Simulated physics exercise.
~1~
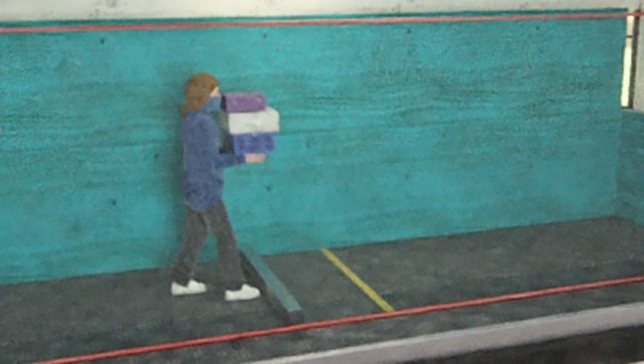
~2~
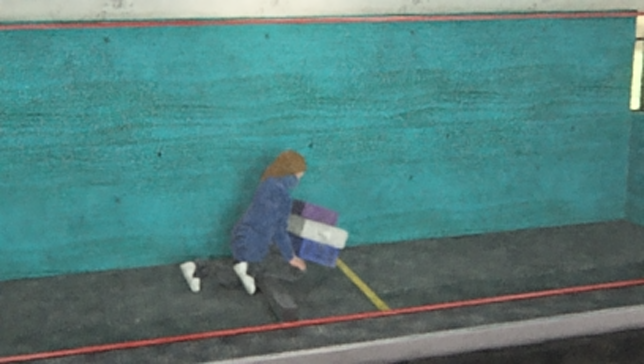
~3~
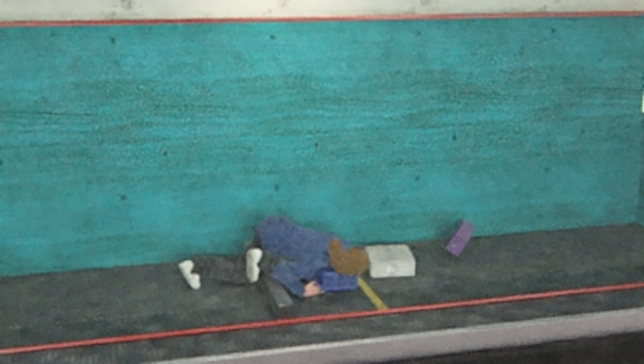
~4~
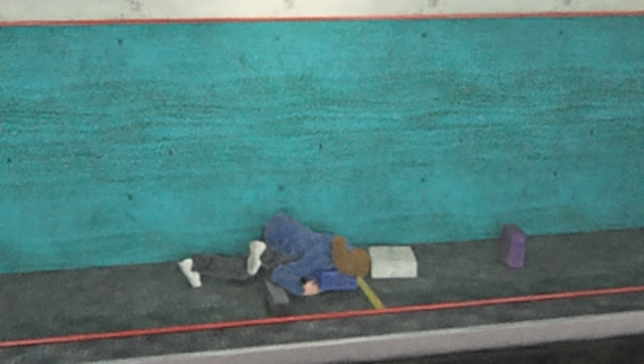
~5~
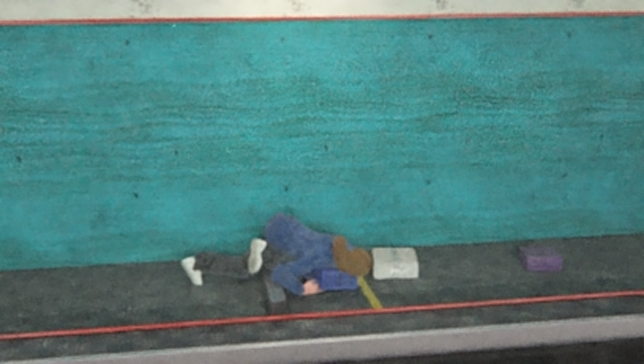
A brown-haired person in a blue top, dark trousers and white shoes stands side-on at the left, facing right, holding a purple box, a white carton and a blue crate stacked on the forearms. Low on the dark floor of a teal-walled tram, a rail lies at the toes and a yellow line farther right, seen from the side as the view drifts slightly. The person folds down and pitches right over the rail, the boxes tipping ahead. The body drops flat and the load scatters. The purple box tumbles farthest right and settles beyond the line, the white carton rests past it too, and the blue crate and the person's head stop short of it.
